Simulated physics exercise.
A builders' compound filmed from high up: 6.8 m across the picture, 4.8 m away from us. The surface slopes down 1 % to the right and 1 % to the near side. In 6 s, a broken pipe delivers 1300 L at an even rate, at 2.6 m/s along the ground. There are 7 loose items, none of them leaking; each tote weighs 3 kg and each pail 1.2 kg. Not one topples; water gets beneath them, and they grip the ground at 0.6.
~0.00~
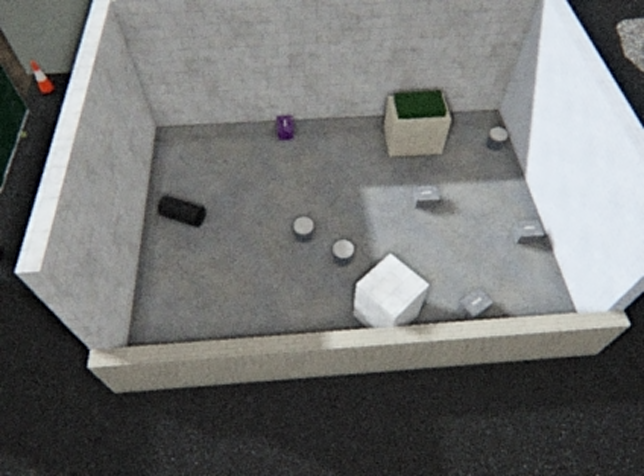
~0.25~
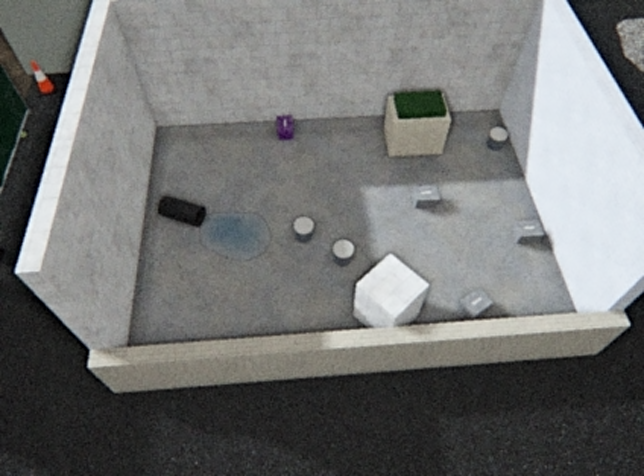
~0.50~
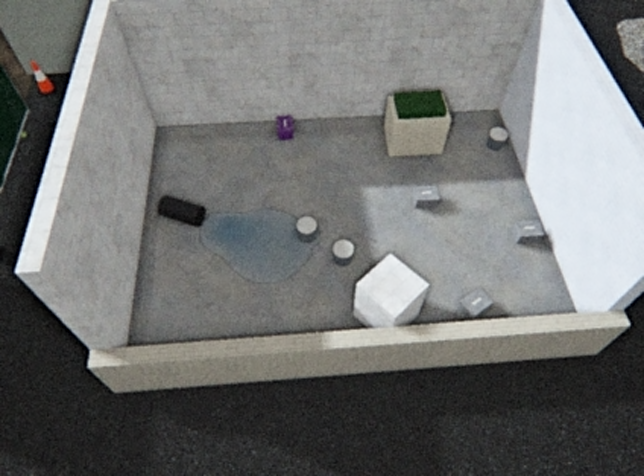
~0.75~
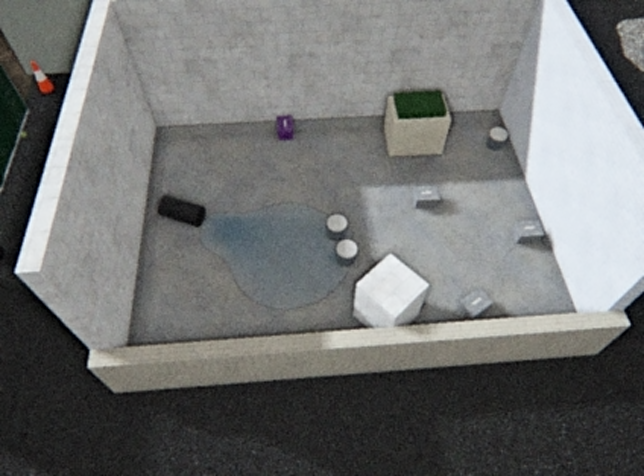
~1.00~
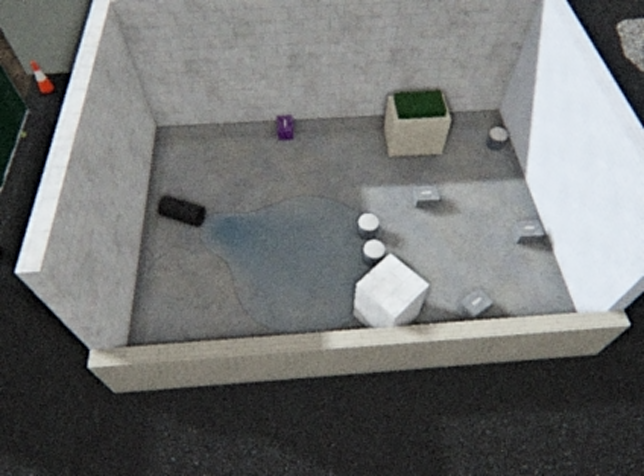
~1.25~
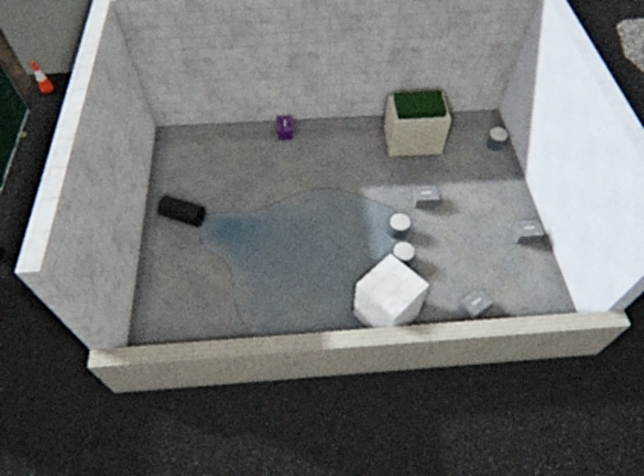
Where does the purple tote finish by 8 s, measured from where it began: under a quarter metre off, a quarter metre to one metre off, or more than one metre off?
It finishes under a quarter metre off.
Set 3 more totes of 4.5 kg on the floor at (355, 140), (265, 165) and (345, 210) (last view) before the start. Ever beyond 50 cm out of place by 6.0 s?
In the order asked: Stays inside the line, stays inside the line, crosses the line.
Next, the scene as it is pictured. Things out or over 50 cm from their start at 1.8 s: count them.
By my tally, 2.
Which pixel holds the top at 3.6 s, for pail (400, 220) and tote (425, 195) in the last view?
They end up about (530, 200) and (480, 185) in the last view.
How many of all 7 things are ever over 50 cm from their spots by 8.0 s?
That makes 6.
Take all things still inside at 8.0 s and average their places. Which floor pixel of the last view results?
Mean floor pixel: About (436, 173).
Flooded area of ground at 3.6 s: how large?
Wet area: Approx. 18 m2.
After 1.8 s the purple tote is near (285, 123), 0.0 m from its start, aground; 0 afloat.
After 3.6 s the purple tote is near (285, 123), 0.0 m from its start, aground; 3 afloat.
After 5.6 s the purple tote is near (285, 123), 0.0 m from its start, aground; 6 afloat.
After 8.0 s the purple tote is near (285, 123), 0.0 m from its start, aground; 6 afloat.
